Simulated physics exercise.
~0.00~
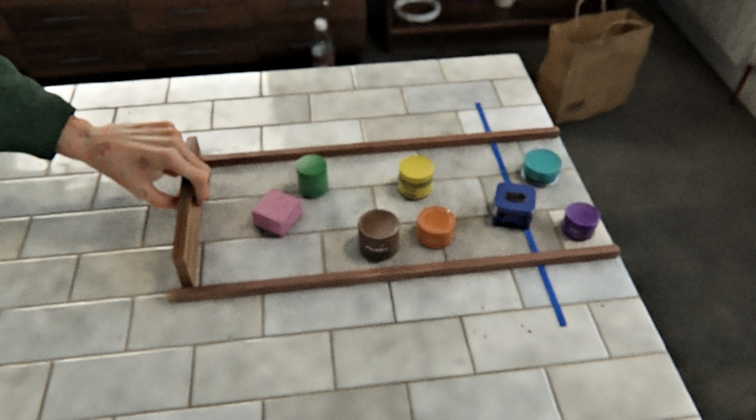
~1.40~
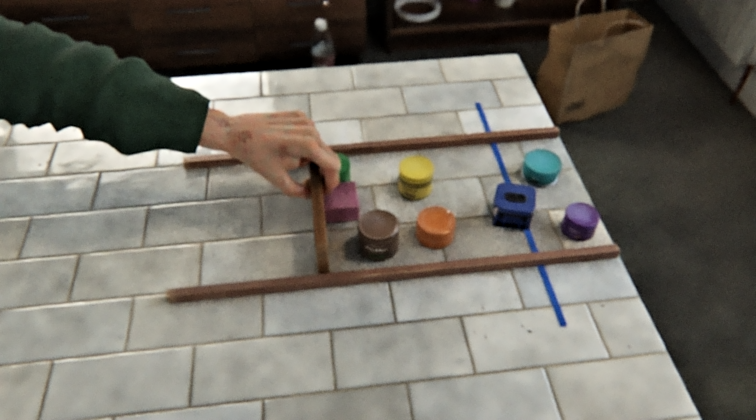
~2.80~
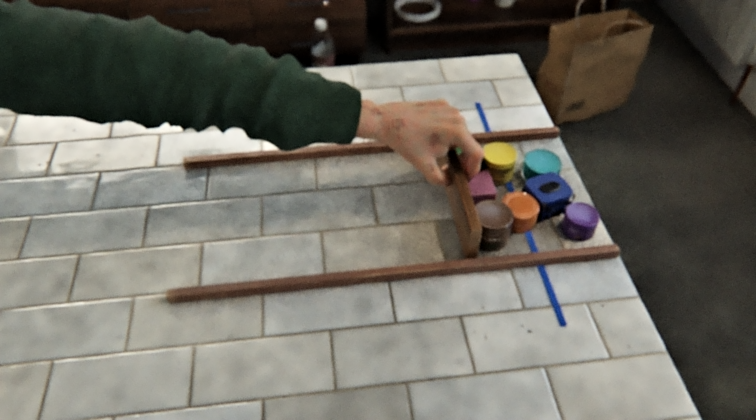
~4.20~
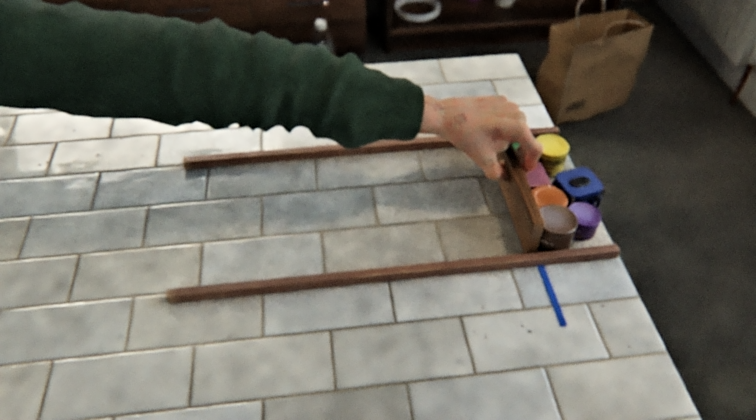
A hand slides a wooden board right, bunching the small colorful things near the table's edge.
